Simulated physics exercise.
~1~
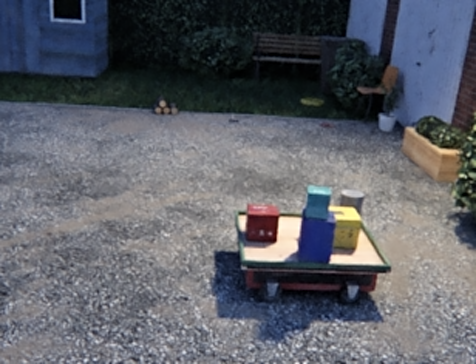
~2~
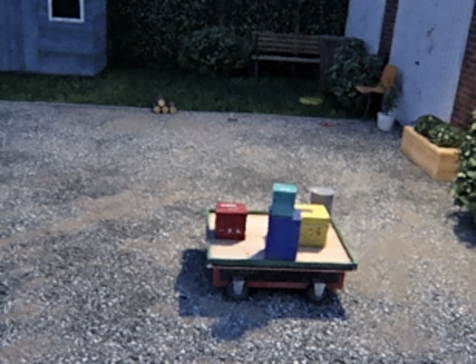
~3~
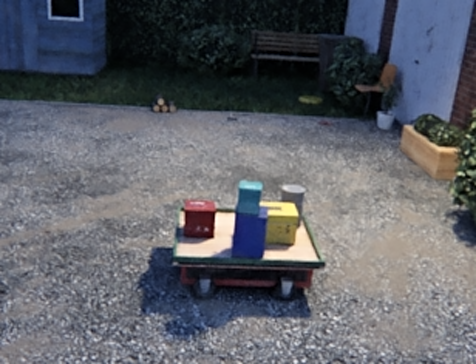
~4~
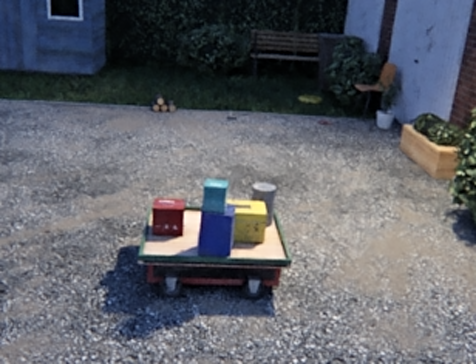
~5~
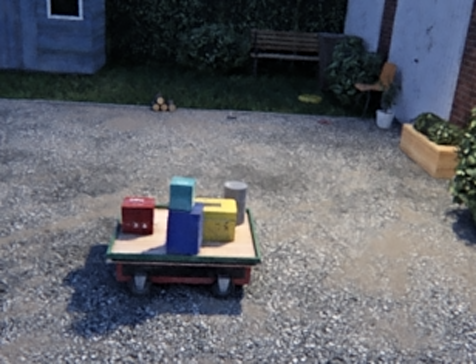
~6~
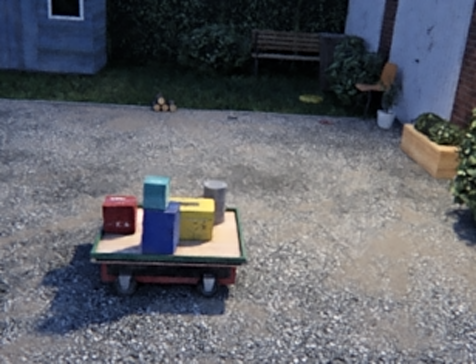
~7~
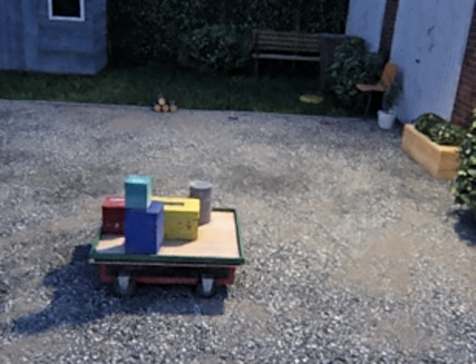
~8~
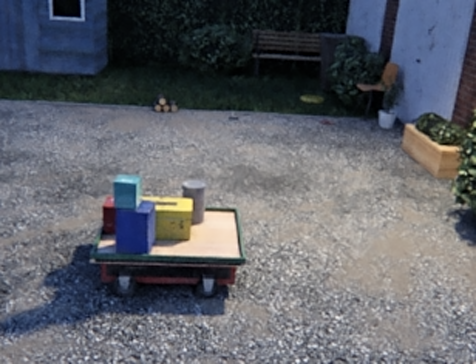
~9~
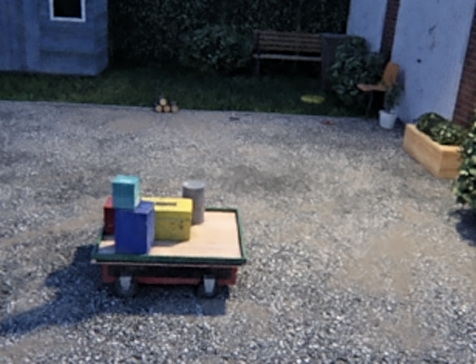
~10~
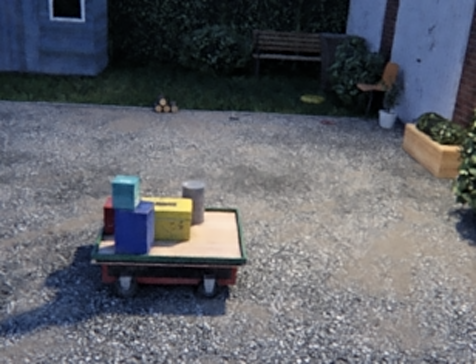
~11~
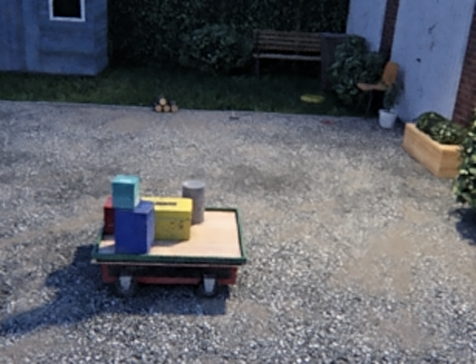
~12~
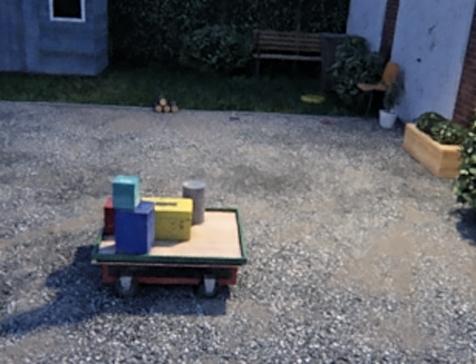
Gravel yard with a flat cart rolling left and halting, its upright boxes, yellow toolbox and canister sliding left, red parcel staying put.
